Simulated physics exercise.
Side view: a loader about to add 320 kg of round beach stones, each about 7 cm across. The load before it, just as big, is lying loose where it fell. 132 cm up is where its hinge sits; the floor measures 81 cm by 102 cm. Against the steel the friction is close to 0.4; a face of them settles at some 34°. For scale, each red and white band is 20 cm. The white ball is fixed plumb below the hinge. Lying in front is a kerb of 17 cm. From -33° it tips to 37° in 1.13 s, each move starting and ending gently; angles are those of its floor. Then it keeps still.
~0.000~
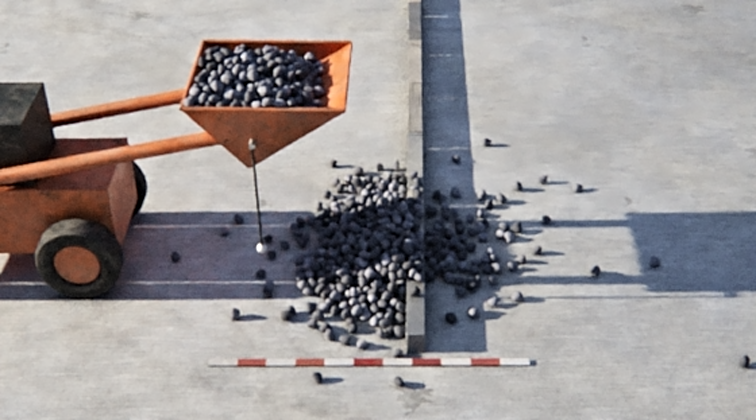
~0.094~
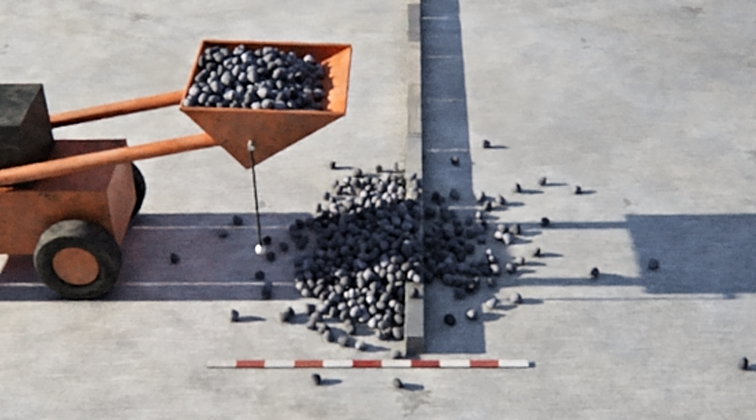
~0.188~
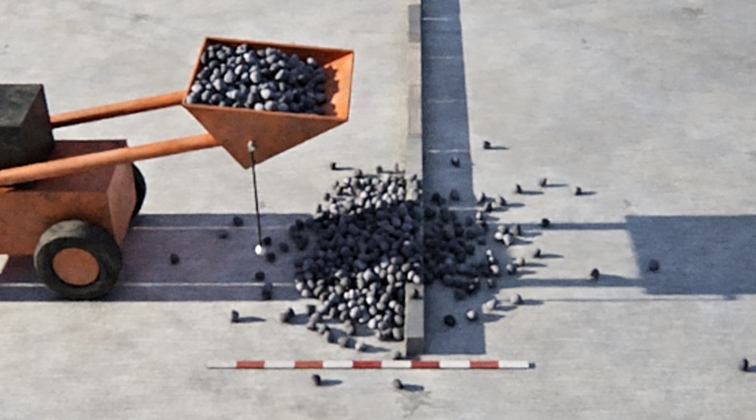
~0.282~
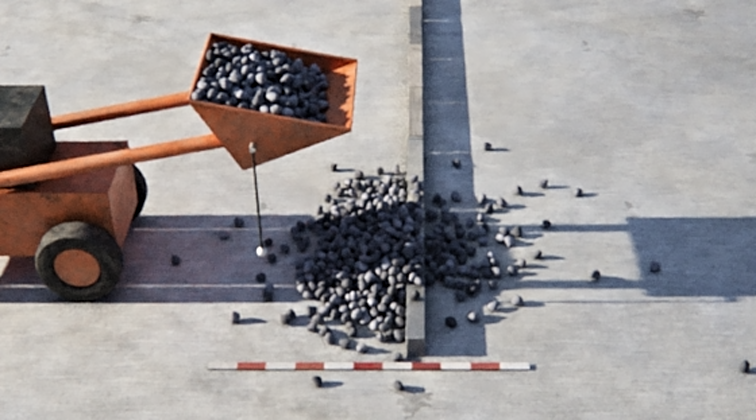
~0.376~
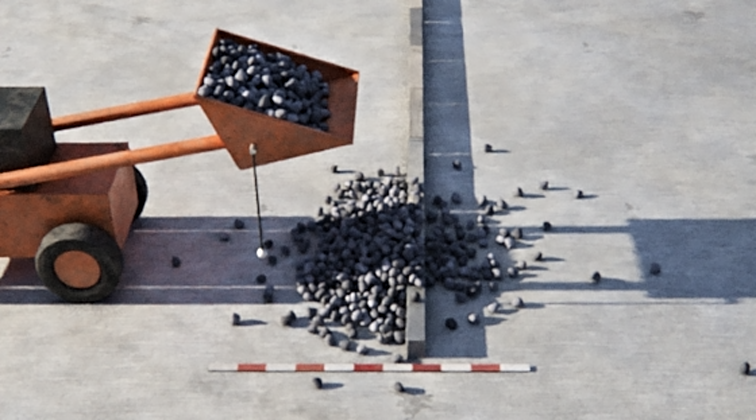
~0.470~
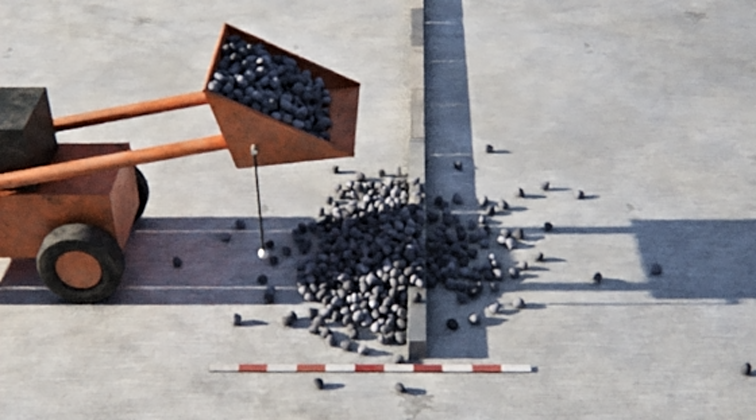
An orange bucket heaped with dark rounded stones is held out on two arms from a black-wheeled orange loader at the left, seen from the side and slightly above on sunlit grey concrete. Below it, a loose pile of similar stones lies across a low kerb, with strays around and a red and white striped bar in front. The bucket steadily tilts clockwise, its stones shifting with it, while the camera stays still.
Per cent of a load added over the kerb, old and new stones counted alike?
Some 32 %.
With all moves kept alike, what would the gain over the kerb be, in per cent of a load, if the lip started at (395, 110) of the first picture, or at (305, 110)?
90 % and 5 %.
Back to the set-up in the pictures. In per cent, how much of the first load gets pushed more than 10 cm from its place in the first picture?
Near 20 per cent, I reckon.
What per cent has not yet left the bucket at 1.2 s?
About 50 percent.
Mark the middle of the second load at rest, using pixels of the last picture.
Near (389, 240).
After 0.9 s the floor is at 26°; in per cent of one load, 100 in the bucket, 86 on this side of the kerb, 15 over the kerb; the foremost stones are at (588, 242).
After 1.2 s the floor is at 37°; in per cent of one load, 49 in the bucket, 136 on this side of the kerb, 15 over the kerb; the foremost stones are at (588, 242).
After 1.6 s the floor is at 37°; in per cent of one load, 9 in the bucket, 165 on this side of the kerb, 26 over the kerb; the foremost stones are at (588, 242).
After 4.1 s the floor is at 37°; in per cent of one load, 0 in the bucket, 153 on this side of the kerb, 47 over the kerb; the foremost stones are at (614, 233). Net gain over the kerb, 32.
